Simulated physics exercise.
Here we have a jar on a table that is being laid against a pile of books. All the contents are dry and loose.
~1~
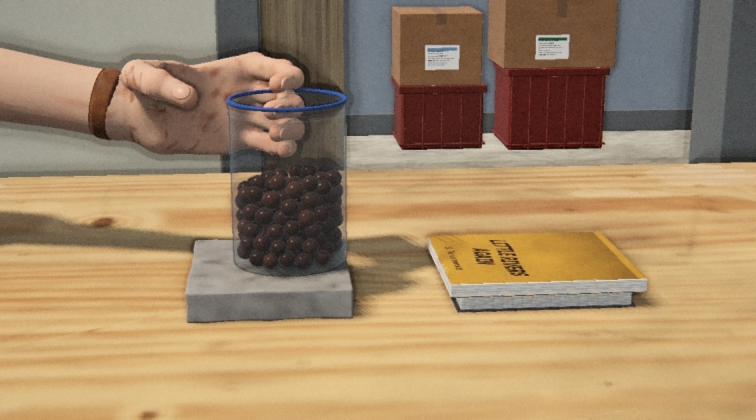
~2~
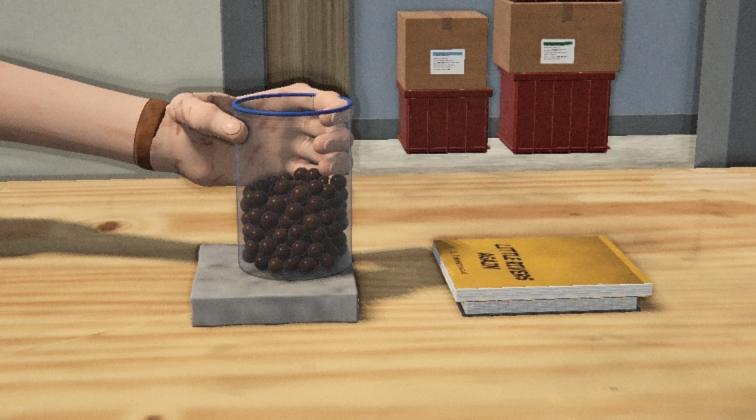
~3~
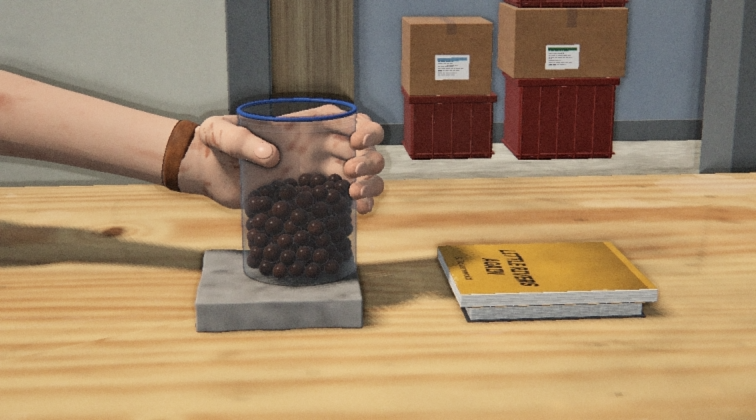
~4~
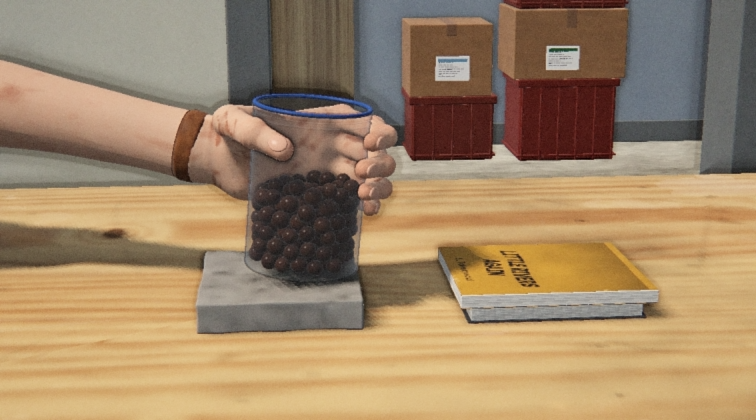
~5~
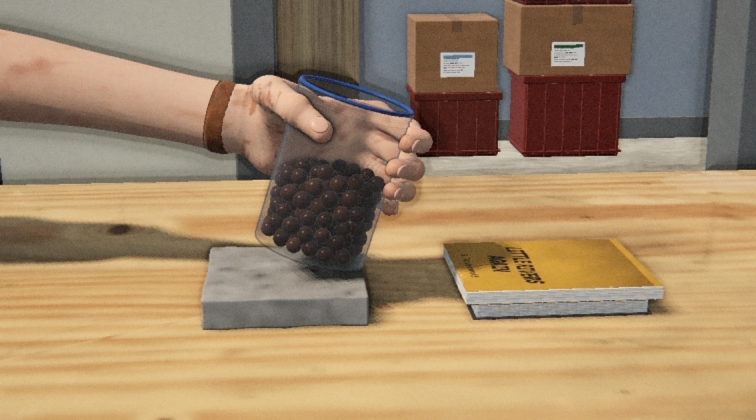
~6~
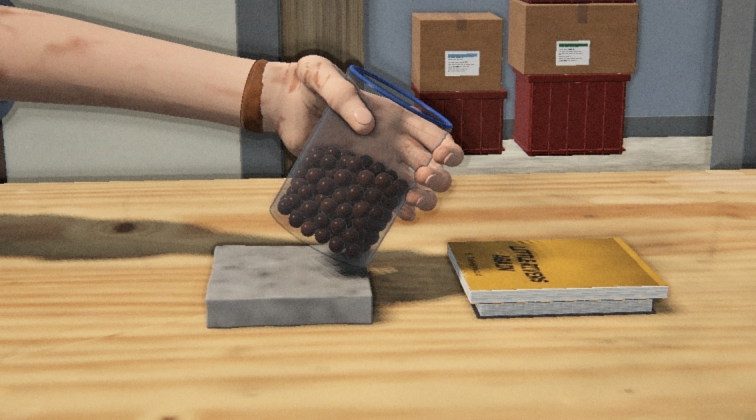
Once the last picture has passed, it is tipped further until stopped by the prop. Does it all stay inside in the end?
Looks like the filling will partly leave it.
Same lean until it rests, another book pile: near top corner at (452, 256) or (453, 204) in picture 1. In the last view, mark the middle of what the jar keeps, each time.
(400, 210) and then (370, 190).
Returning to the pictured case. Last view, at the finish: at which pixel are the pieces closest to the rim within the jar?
Roughly at (525, 246).
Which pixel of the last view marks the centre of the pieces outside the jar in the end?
Centre, final view: Approx. (599, 252).
Then, 0.26 s past the last view, the jar leans 49°; everything is still inside.
Then, 0.58 s past the last view, the jar leans 72°; everything is still inside.
Then, 0.93 s past the last view, the jar rests on the book pile at 91°; a stray few of the chocolate balls out of it.
Finally, the jar rests on the book pile at 91°; about a third of the chocolate balls out of it.
